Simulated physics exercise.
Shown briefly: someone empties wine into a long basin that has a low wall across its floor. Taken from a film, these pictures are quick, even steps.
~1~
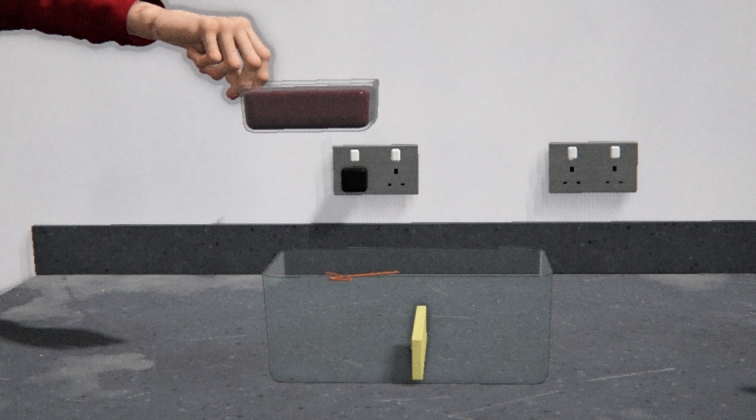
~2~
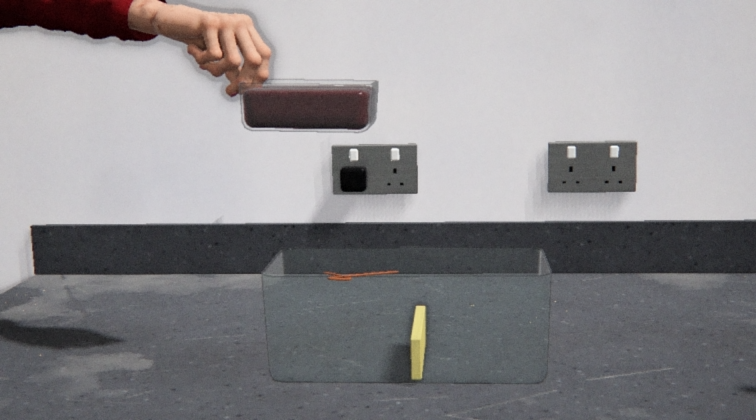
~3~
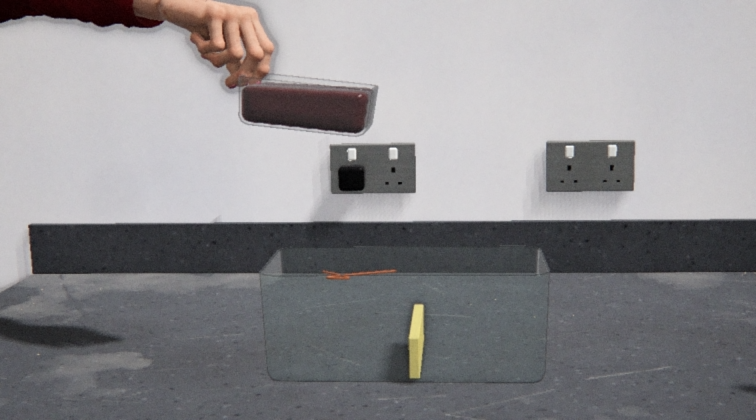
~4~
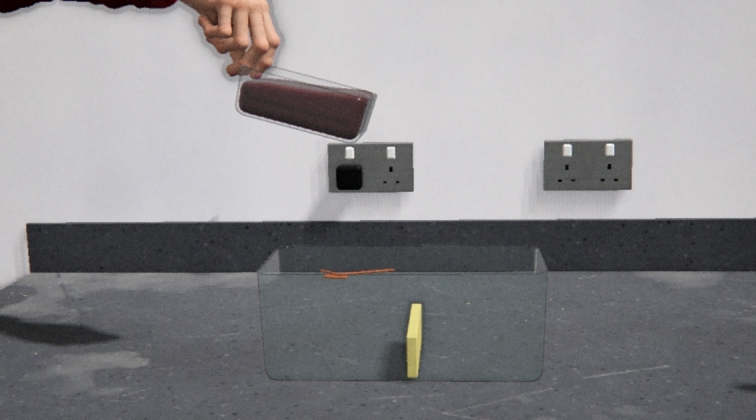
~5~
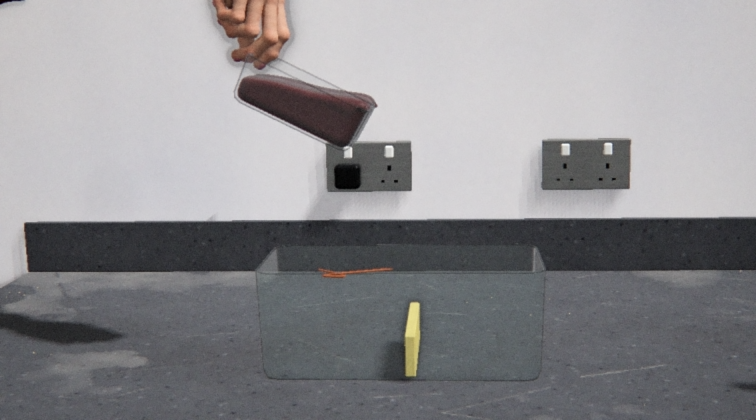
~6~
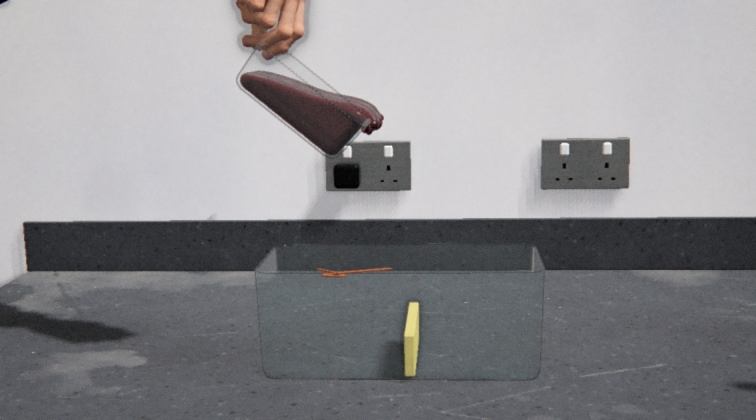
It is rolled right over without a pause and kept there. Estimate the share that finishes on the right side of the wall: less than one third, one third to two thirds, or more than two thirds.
I'd put the amount right of the wall between the two marks of a third and two thirds.
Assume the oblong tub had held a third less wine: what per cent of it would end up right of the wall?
I'd put it at some 55 %.
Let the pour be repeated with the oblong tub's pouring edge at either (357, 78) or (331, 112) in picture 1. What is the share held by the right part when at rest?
In order: Close to 35 and 10 percent.
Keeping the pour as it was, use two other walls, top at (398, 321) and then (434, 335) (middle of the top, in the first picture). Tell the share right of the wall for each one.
Around 70 per cent for the first, around 40 per cent for the second.
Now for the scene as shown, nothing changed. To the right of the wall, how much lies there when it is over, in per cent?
Close to 55 in a hundred.
A moment on, the oblong tub is tipped right over and 8 per cent is still to pour, 5 is left of the wall and 38 right of it.
Next, the oblong tub is tipped right over and 0 per cent is still to pour, 20 is left of the wall and 62 right of it.
Then the oblong tub is tipped right over and 0 per cent is still to pour, 30 is left of the wall and 56 right of it.
Later the oblong tub is tipped right over and 0 per cent is still to pour, 34 is left of the wall and 56 right of it.
In the end 34 per cent lies left of the wall, 56 right of it and 10 outside.
